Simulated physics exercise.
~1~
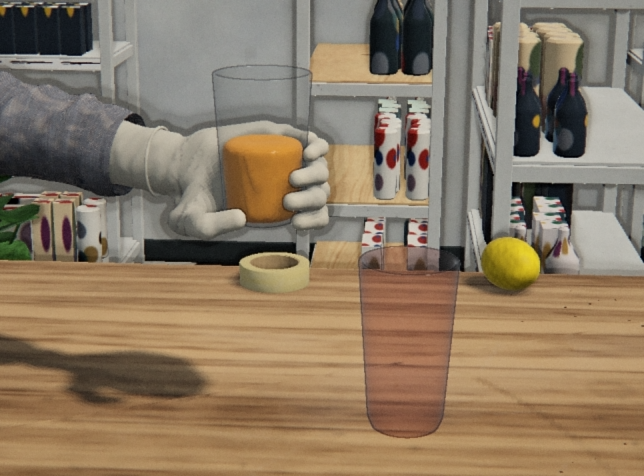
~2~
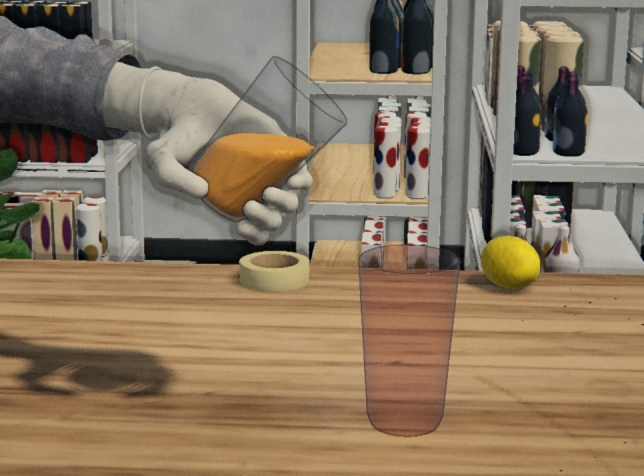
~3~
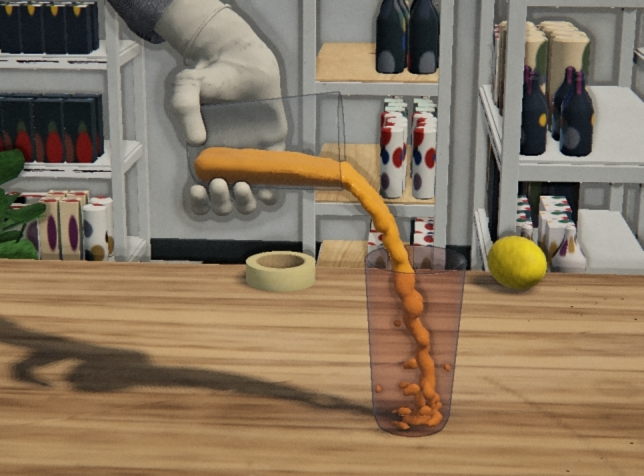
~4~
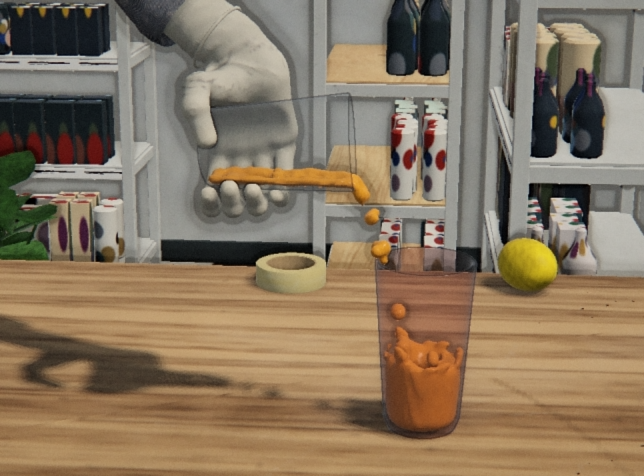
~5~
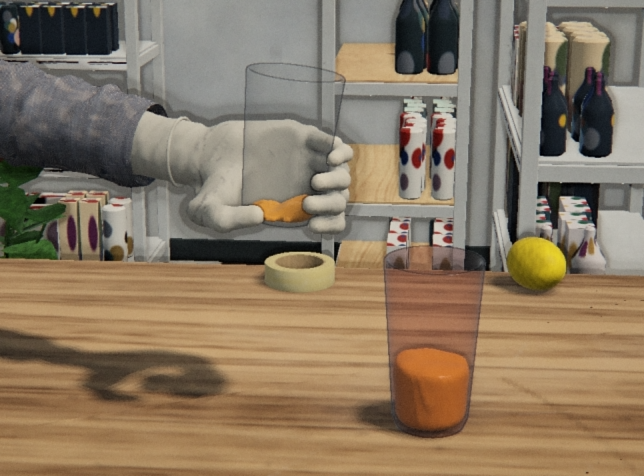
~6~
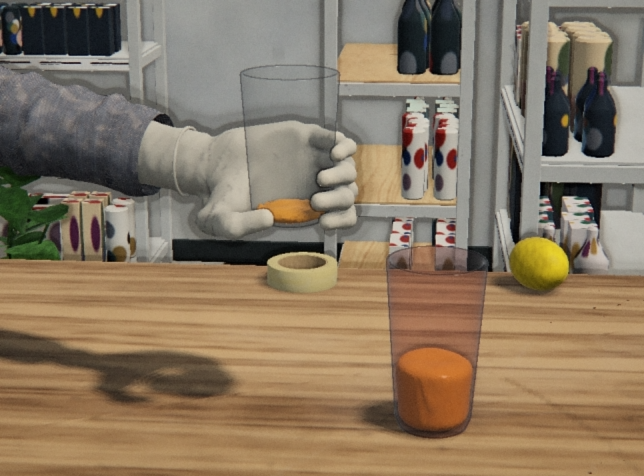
The footage shows a gloved hand holding a tumbler of orange juice above a wooden counter, tipping it right to pour into an empty tall glass, then righting it, leaving the tall glass partly filled and a little juice in the tumbler.
